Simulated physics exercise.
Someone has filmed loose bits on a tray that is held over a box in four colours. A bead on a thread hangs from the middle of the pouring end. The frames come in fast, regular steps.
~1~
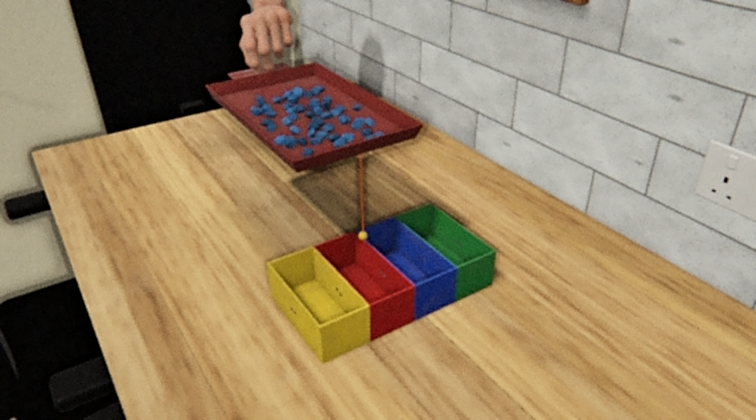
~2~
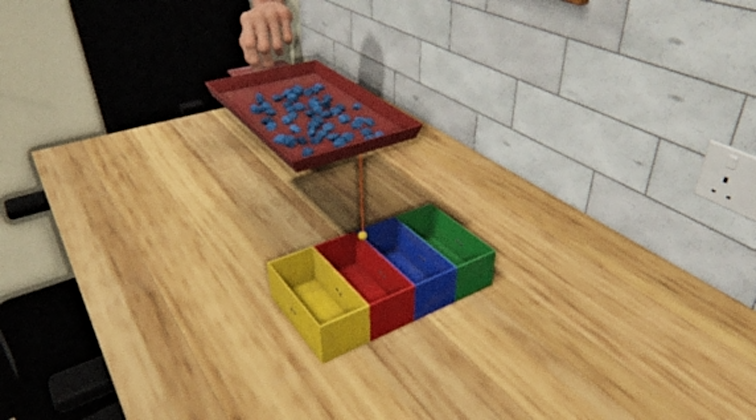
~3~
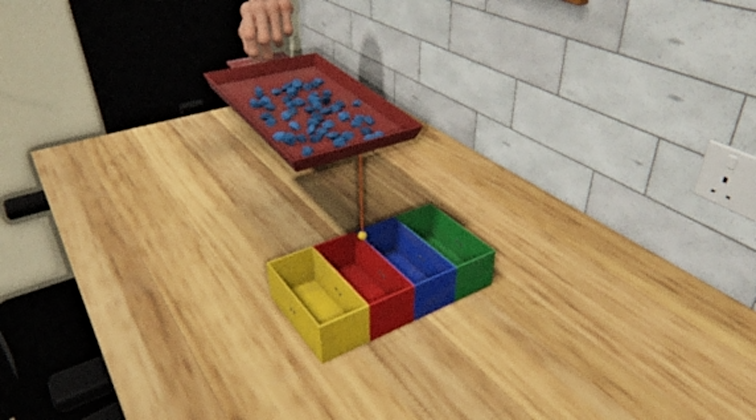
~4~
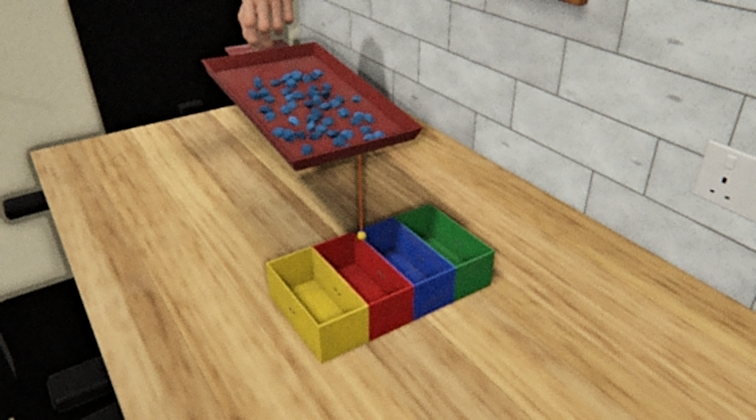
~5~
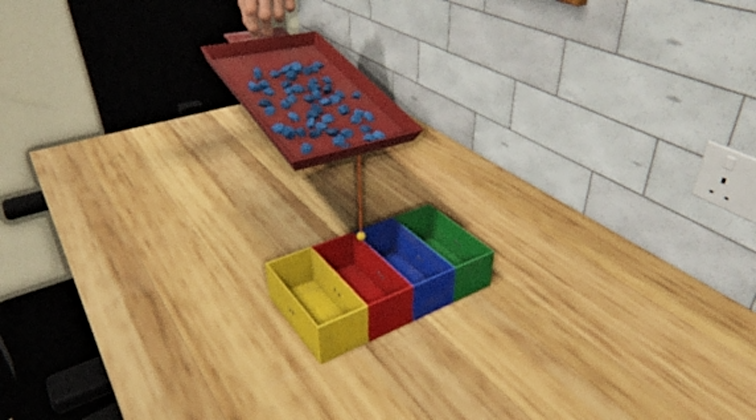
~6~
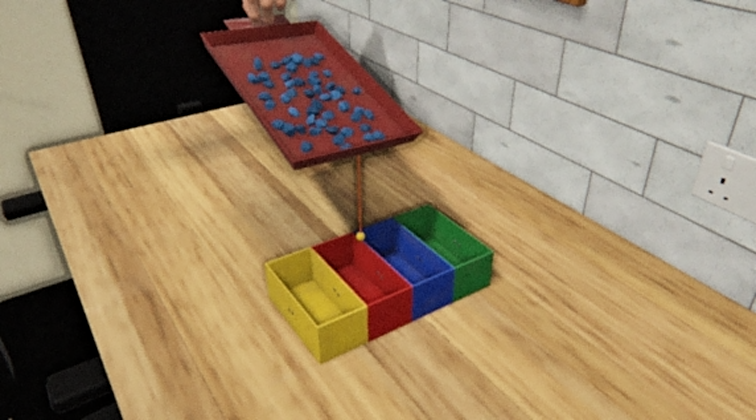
At the start, a hand holds a red tray of loose blue stones level above a box with yellow, red, blue and green cells, a bead hanging on a thread below. The hand then raises the back of the tray, tilting it steadily toward its lowest right corner, while the stones stay spread across it.
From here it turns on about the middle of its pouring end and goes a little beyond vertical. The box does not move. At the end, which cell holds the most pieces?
Fullest: The blue cell.
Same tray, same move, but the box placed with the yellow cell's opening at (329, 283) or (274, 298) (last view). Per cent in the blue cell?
About 60 and 30 per cent.
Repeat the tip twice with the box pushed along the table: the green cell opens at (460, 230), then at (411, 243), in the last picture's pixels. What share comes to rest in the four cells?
In turn 100 and 90 in a hundred.
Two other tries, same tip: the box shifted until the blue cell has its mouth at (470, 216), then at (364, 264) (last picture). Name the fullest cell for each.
At the first place the yellow cell, at the second the green cell.
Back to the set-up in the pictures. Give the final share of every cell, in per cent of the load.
Yellow cell: 0 %, red cell: 30 %, blue cell: 50 %, green cell: 20 %.
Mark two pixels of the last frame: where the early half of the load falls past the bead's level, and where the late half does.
Early half (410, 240), late half (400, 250).
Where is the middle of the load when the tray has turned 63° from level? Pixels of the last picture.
Close to (380, 137).
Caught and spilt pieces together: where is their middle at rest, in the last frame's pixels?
Around (414, 290).
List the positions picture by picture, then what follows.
The first picture shows corners of the pouring end at (295, 158) and (416, 123), level; middle of the load at (310, 115), aquarium stones; bead on its thread at (363, 236); yellow cell at (345, 331); red cell at (392, 310); blue cell at (435, 291); green cell at (475, 273).
The second picture shows corners of the pouring end at (295, 157) and (416, 124), level; middle of the load at (310, 113).
The third picture shows corners of the pouring end at (295, 157) and (416, 124), tipped barely, lowest at the right corner; middle of the load at (310, 109).
The fourth picture shows corners of the pouring end at (296, 157) and (416, 126), tipped a little, lowest at the right corner; middle of the load at (309, 104).
The fifth picture shows corners of the pouring end at (296, 157) and (416, 128), tipped a little, lowest at the right corner; middle of the load at (309, 98).
The sixth picture shows corners of the pouring end at (296, 157) and (416, 129), tipped clearly, lowest at the right corner; middle of the load at (309, 93); yellow cell at (343, 331); red cell at (390, 311); blue cell at (433, 291); green cell at (473, 274).
Soon after the last picture, tray tipped steeply; nearly all on the tray; a small part falling or outside the box.
A little later, tray tipped past a quarter turn; a small part on the tray; about a quarter in the blue cell; a small part in the green cell; a small part in the red cell; about half falling or outside the box.
Later still, tray tipped past a quarter turn; about half in the blue cell; about a quarter in the red cell; about a quarter in the green cell; a stray few falling or outside the box.
At rest, tray tipped past a quarter turn; about half in the blue cell; about a quarter in the red cell; about a quarter in the green cell; none in the yellow cell; a stray few outside the box.
